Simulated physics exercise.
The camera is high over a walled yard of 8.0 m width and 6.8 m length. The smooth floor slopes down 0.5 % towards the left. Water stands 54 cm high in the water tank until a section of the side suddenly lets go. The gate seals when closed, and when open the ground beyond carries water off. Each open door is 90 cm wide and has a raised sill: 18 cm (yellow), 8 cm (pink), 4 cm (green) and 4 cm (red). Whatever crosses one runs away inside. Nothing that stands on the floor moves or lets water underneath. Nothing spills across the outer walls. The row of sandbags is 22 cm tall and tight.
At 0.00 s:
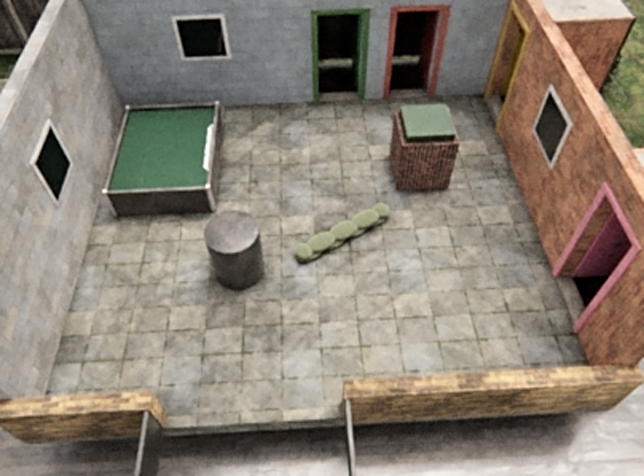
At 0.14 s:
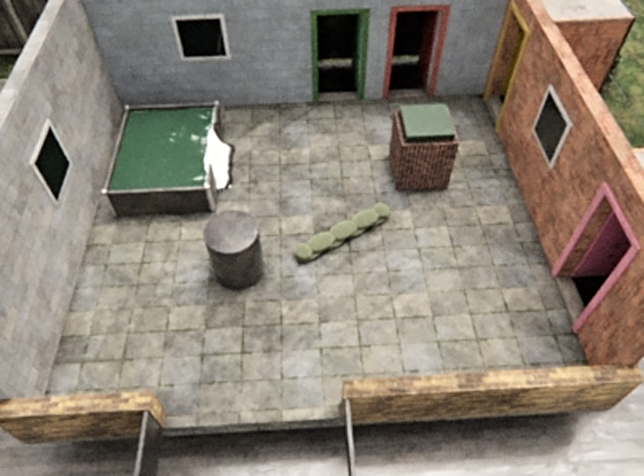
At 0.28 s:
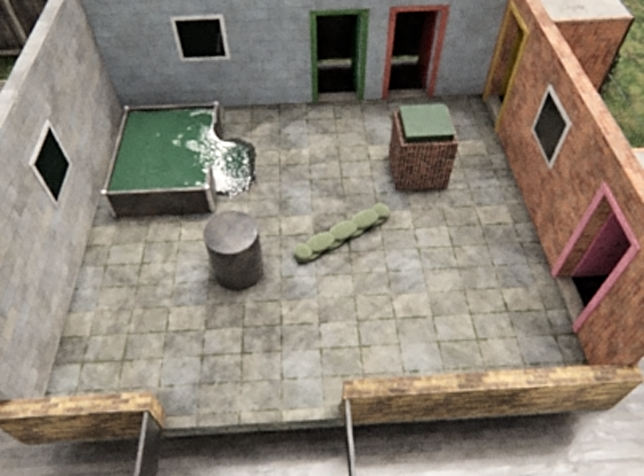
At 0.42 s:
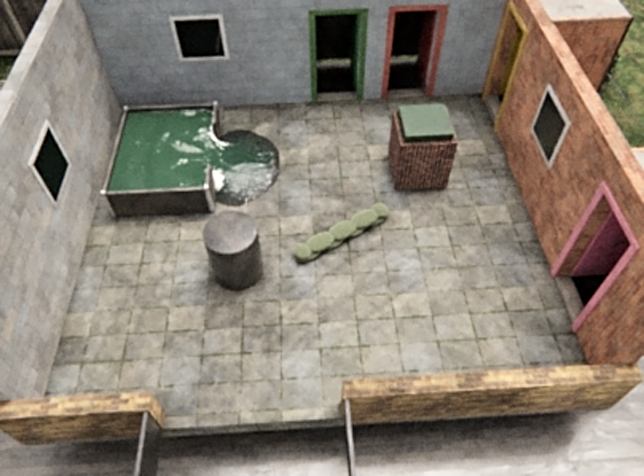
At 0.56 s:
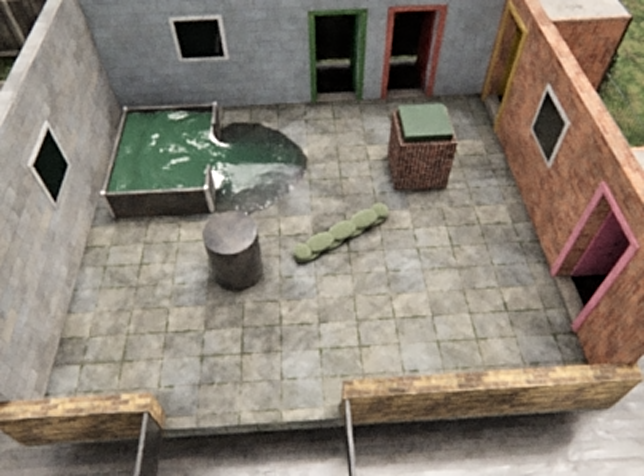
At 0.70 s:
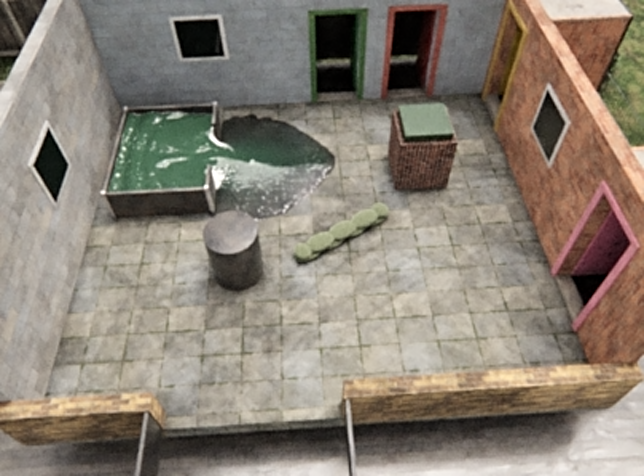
At the start, green water lies still in a low tank at the left of a walled, tiled yard. Water then pours through a gap in the tank's right side, foaming white onto the floor. The dark puddle spreads steadily rightward and widens behind the grey cylinder, nearing the low green hedge.
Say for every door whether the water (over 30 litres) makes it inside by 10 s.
The water let in: At the yellow door it keeps below the limit; at the pink door it does not reach the limit; at the green door it goes over the limit; at the red door it passes the limit.
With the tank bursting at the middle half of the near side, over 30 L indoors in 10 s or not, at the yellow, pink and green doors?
Against that limit: Yellow below, pink below, green not over.
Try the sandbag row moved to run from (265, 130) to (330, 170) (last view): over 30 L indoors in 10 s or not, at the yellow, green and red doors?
Against that limit: Yellow below, green below, red not over.
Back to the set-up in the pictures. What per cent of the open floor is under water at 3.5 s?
Some 45 per cent of it.
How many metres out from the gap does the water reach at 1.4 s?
Some 4.2 m out.
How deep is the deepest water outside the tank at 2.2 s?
About 26 cm.
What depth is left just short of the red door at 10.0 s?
Roughly 6.5 cm deep.
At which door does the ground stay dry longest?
It is the pink one.
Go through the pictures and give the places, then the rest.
The first picture shows still water, 54 cm deep, in the water tank at (166, 148).
In the second picture, water pours out at (215, 160) and has run 0.6 m, to (220, 188); typically 5 cm deep outside, 54 cm at the water tank's back.
In the third picture, the front is at (239, 190), 0.8 m from the gap at (215, 161); 0.8 m2 of floor is under water; 54 cm left at the back of the water tank.
In the fourth picture, water pours out at (214, 161) and has run 1.2 m, to (275, 172); typically 7 cm deep outside, 54 cm at the water tank's back.
In the fifth picture, water pours out at (214, 162) and has run 1.8 m, to (302, 169); typically 5 cm deep outside, 51 cm at the water tank's back.
In the sixth picture, the front is at (330, 165), 2.3 m from the gap at (214, 160); 4.1 m2 of floor is under water; 46 cm left at the back of the water tank.
After 1.4 s water covers 20 % of the floor and is deepest (28 cm) near (224, 169); yellow door not reached, pink door not reached, green door not reached, red door not reached.
After 2.2 s water covers 30 % of the floor and is deepest (26 cm) near (383, 193); yellow door not reached, pink door not reached, green door 9 cm at the sill, 6 L in, red door 8 cm at the sill, 0 L in.
After 3.5 s water covers 45 % of the floor and is deepest (24 cm) near (464, 99); yellow door 20 cm at the sill, 1 L in, pink door not reached, green door 7 cm at the sill, 24 L in, red door 6 cm at the sill, 7 L in.
After 6.0 s water covers 50 % of the floor and is deepest (12 cm) near (484, 108); yellow door 11 cm at the sill, 6 L in, pink door 3 cm at the sill, 0 L in, green door 6 cm at the sill, 38 L in, red door 10 cm at the sill, 39 L in.
After 10.0 s water covers 75 % of the floor and is deepest (8 cm) near (568, 385); yellow door 6 cm at the sill, 6 L in, pink door 5 cm at the sill, 0 L in, green door 6 cm at the sill, 62 L in, red door 6 cm at the sill, 78 L in.
